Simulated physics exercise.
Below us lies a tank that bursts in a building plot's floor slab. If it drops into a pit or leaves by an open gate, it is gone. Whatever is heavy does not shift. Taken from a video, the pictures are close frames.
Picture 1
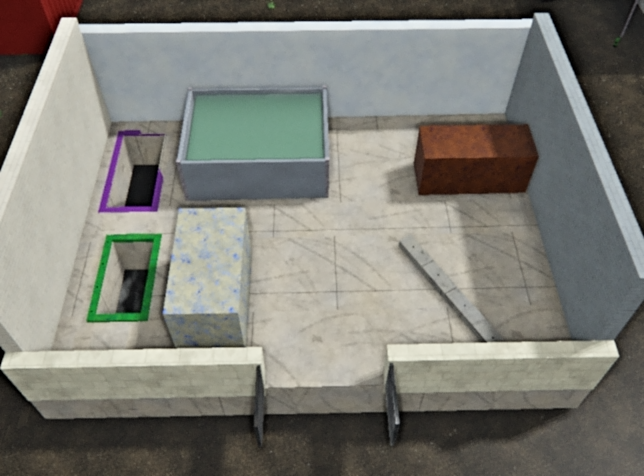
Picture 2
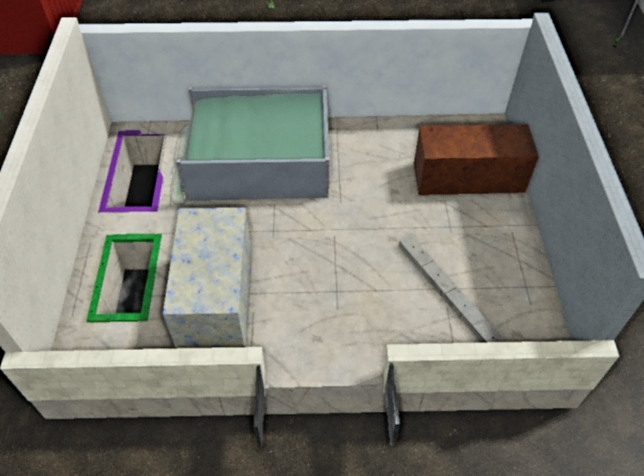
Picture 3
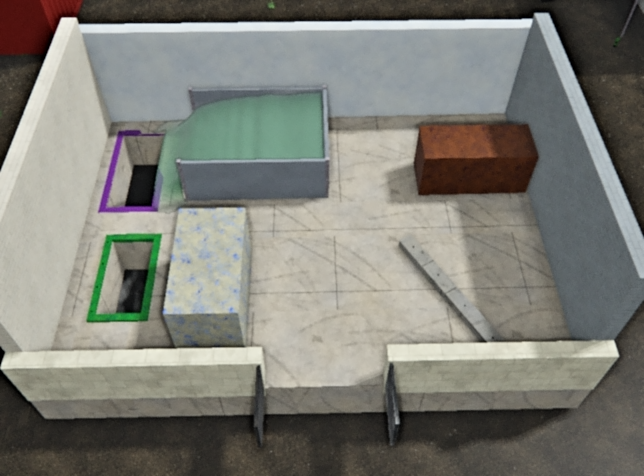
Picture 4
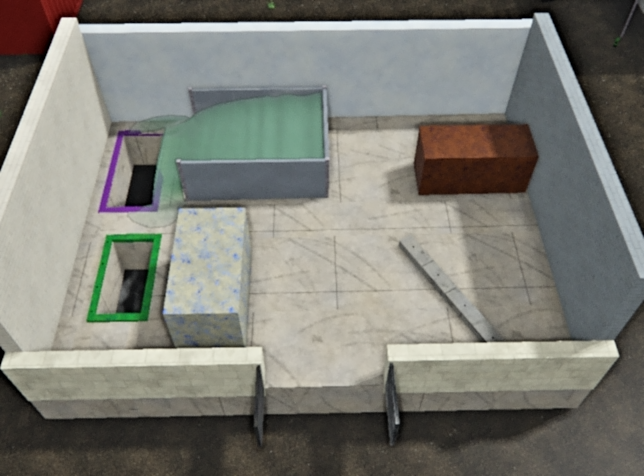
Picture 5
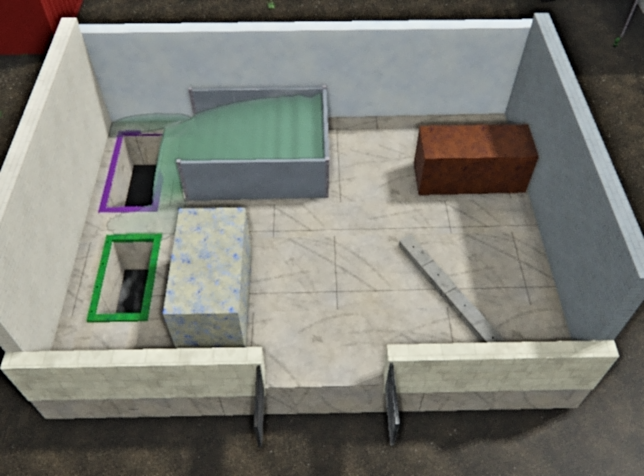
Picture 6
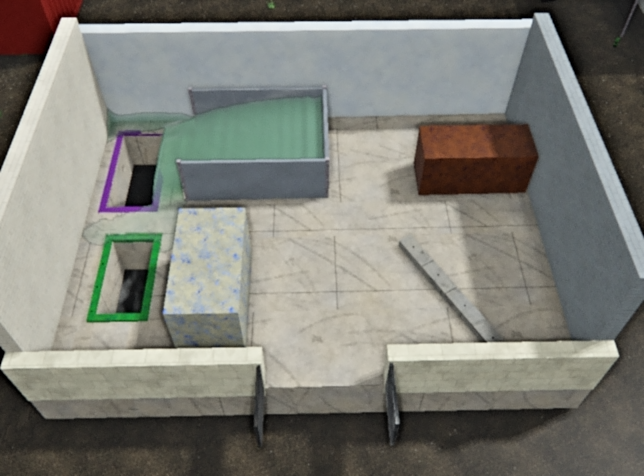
On a walled building plot, a grey tank bursting at its left side, green water pouring out and spreading behind a purple-edged pit.
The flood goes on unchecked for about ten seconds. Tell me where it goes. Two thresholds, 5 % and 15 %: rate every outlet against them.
Rating by outlet: Gate - below both, green pit - below both, purple pit - above both.
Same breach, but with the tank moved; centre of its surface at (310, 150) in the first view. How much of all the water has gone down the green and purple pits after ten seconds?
After ten seconds: Green pit 12 percent, purple pit 75 percent.
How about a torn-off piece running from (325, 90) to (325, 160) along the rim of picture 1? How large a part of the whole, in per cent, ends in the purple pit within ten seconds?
Purple 4 %.
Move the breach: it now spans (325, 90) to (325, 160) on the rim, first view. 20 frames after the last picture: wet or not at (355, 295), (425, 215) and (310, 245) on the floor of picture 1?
In the order asked: Sodden, sodden, out of reach.
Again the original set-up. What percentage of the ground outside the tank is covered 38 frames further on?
My guess is around 20 in a hundred.
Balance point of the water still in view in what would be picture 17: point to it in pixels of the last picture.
My pick is pixel (225, 164).
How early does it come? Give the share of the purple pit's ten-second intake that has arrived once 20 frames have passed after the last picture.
Some 80 per cent.
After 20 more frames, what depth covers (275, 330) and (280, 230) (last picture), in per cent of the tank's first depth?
Respectively about 0 and 0 per cent.
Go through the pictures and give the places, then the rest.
In the first frame, still water in the tank at (256, 126).
In the second frame, water pours out at (192, 148) and has run to a hidden place.
In the third frame, water pours out at (192, 151) and has run to (173, 122).
In the fourth frame, the front is at (139, 124), out from the gap at (193, 153).
In the fifth frame, water pours out at (193, 153) and has run to (115, 123).
In the sixth frame, the front is at (92, 239), out from the gap at (193, 153).
A moment on, water covers 10 % of the floor; the gate 0 %, the green pit 0 %, the purple pit 34 %.
Next, water covers 15 % of the floor; the gate 0 %, the green pit 1 %, the purple pit 55 %.
Then, water covers 15 % of the floor; the gate 0 %, the green pit 1 %, the purple pit 73 %.
Later, water covers 20 % of the floor; the gate 0 %, the green pit 1 %, the purple pit 85 %.
In the end, water covers 20 % of the floor; the gate 0 %, the green pit 1 %, the purple pit 91 %.
